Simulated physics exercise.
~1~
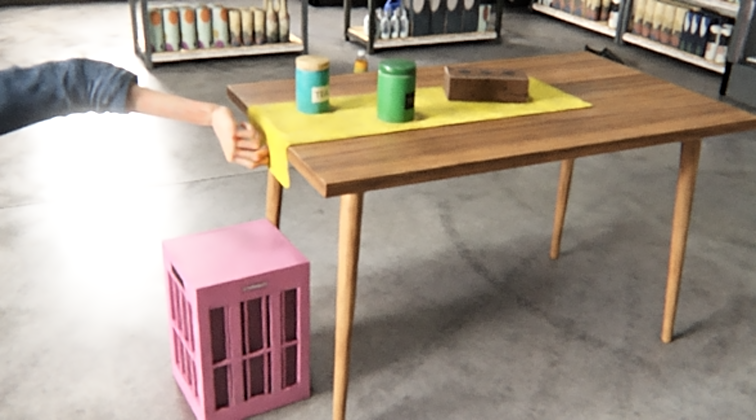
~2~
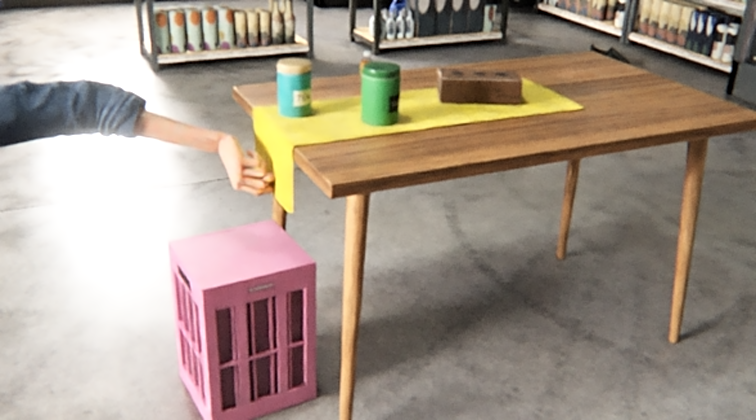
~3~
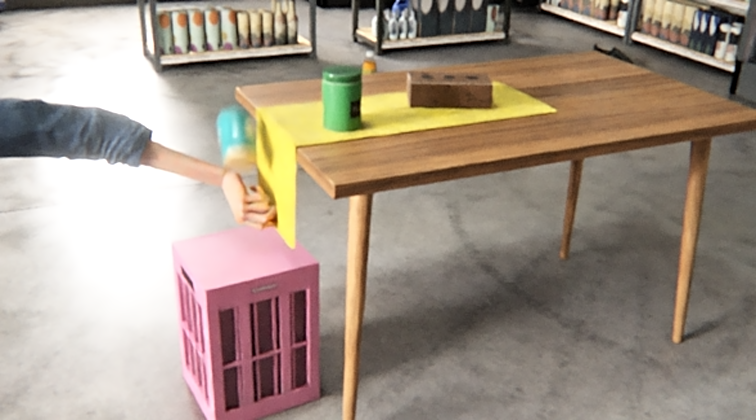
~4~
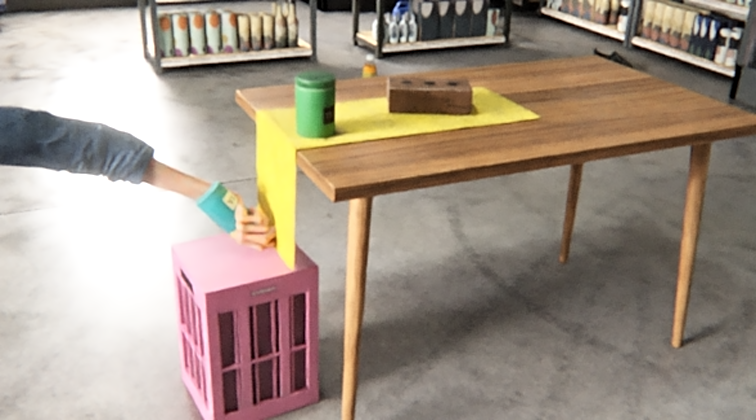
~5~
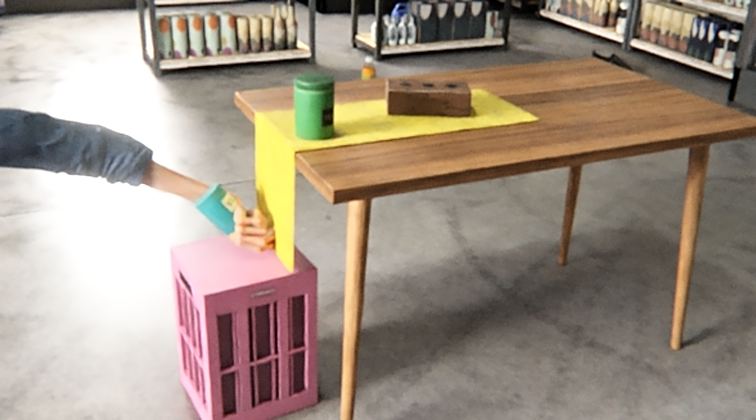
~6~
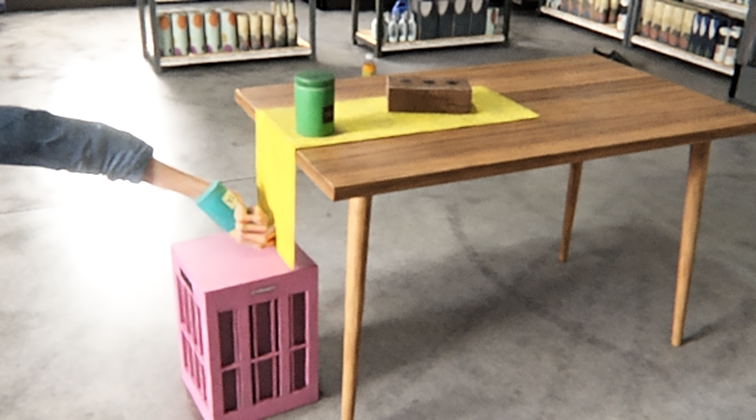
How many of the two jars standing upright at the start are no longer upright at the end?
One of them is no longer upright, the turquoise jar, which goes over the table edge and ends tipped over beside the hand.
